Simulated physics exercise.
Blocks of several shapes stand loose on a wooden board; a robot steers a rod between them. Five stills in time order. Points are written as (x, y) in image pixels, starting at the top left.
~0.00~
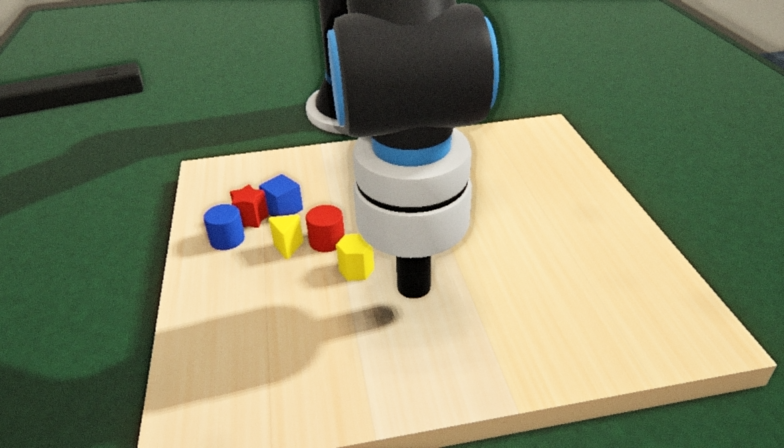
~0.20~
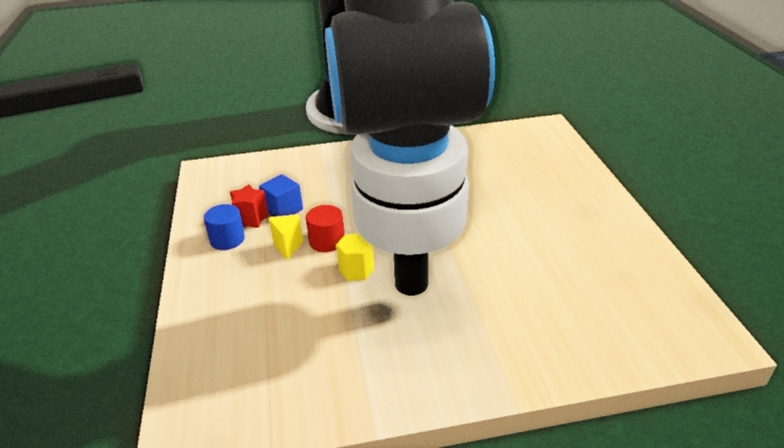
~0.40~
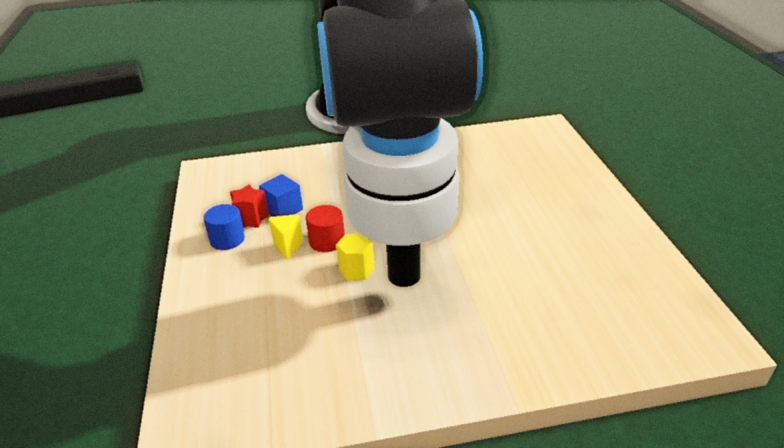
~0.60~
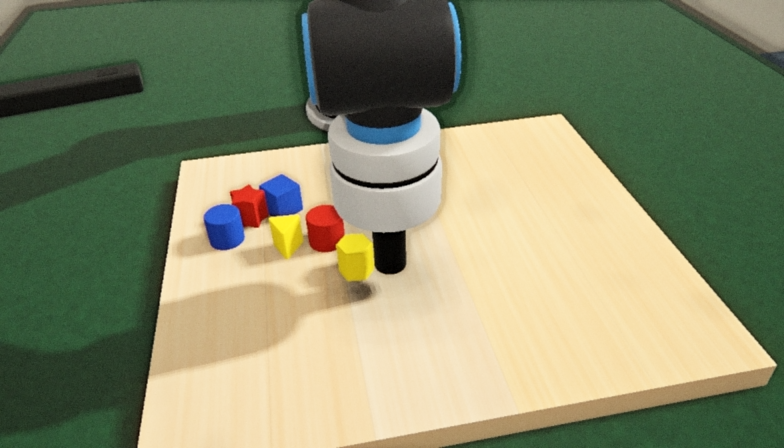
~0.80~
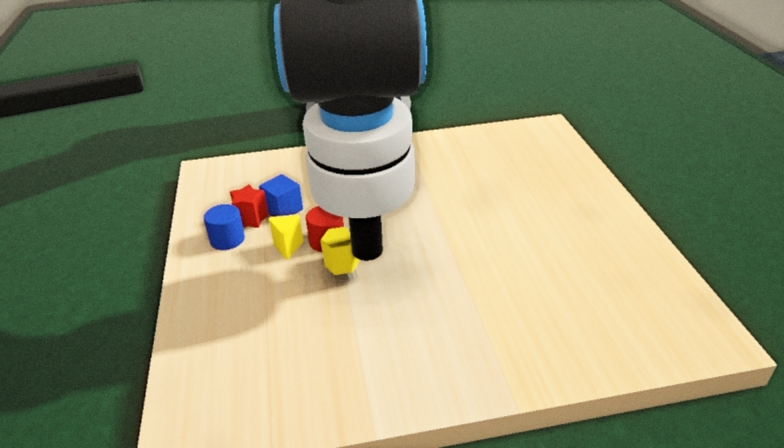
The video shows a robot arm holding a black rod above a wooden board with six small red, blue and yellow blocks. The rod moves left and slightly away, then pushes the yellow six-sided block toward the red cylinder.
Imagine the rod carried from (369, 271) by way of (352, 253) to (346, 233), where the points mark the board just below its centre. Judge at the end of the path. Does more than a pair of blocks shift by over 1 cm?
I expect not.
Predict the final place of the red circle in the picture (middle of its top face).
Pixel (311, 205).
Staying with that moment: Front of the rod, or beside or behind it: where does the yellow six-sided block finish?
Shed along the way.
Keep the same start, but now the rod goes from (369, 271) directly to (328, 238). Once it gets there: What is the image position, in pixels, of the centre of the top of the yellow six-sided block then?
Somewhere near (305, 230).
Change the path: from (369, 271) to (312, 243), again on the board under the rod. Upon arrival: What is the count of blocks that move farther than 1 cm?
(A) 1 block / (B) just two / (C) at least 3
Correct choice: C.
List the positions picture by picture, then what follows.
In the first frame, lower end of the rod (414, 288), tops of blocks, yellow three-sided block (283, 222), red circle (324, 214), yellow six-sided block (354, 243).
In the second frame, rod (412, 285), blocks as before.
In the third frame, rod (404, 277), blocks as before.
In the fourth frame, rod (390, 264), blocks as before.
In the fifth frame, rod (367, 251), yellow three-sided block (283, 222), red circle (324, 214), yellow six-sided block (339, 237).
What follows on the original path. Halfway along, rod (350, 233); red circle (316, 210); yellow six-sided block (319, 232), turned 25° anticlockwise.
At the end, rod (345, 213); yellow three-sided block not moved; red circle (311, 205); yellow six-sided block (318, 232), turned 30° anticlockwise.
